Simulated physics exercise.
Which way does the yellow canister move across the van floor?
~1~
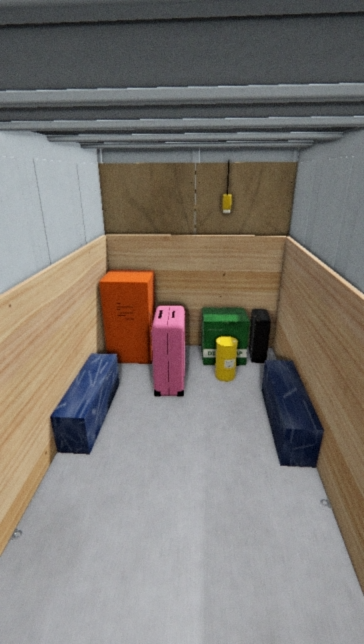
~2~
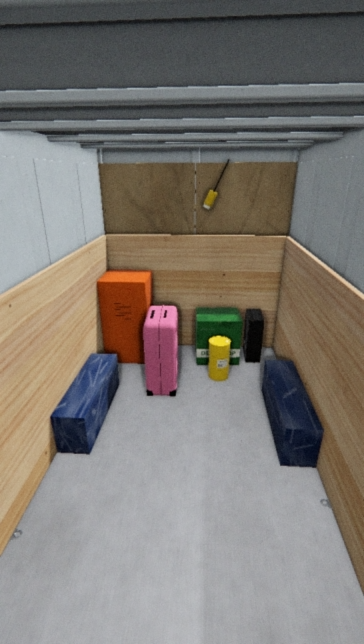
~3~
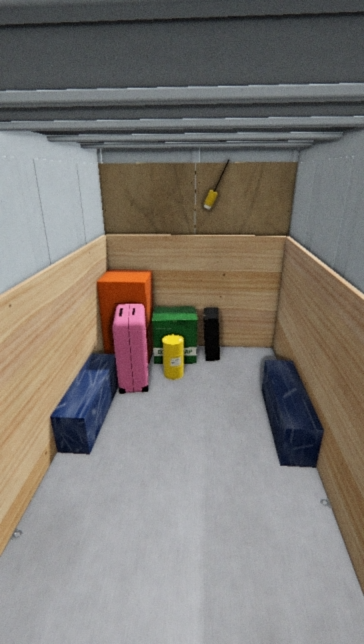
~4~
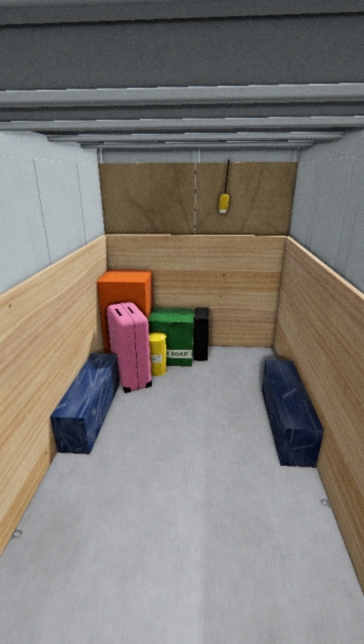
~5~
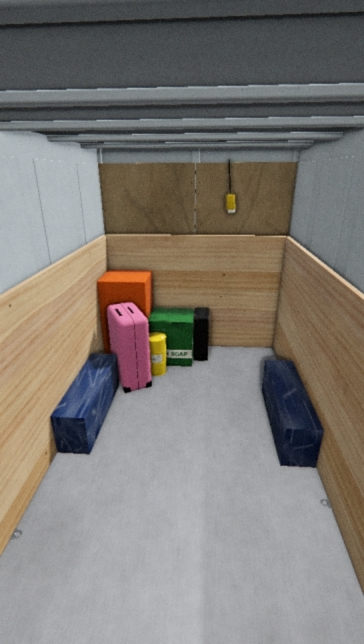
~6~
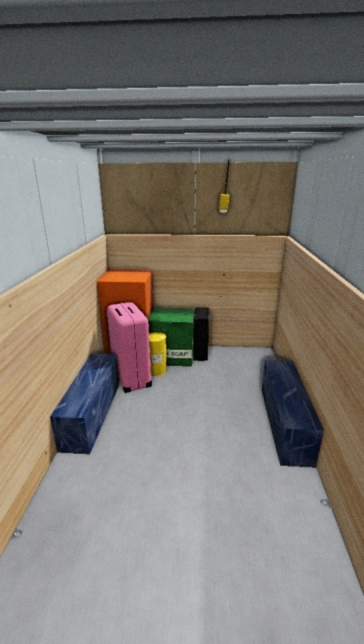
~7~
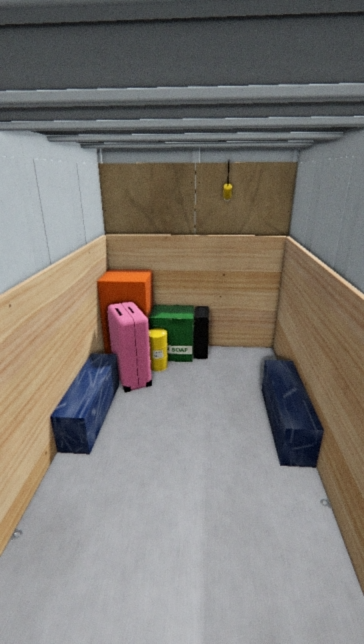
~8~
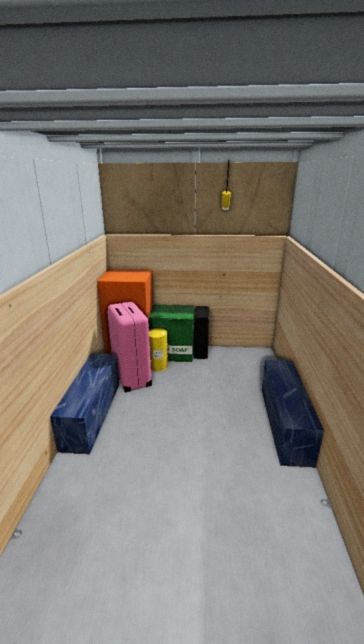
The yellow canister slides to the left, staying upright.
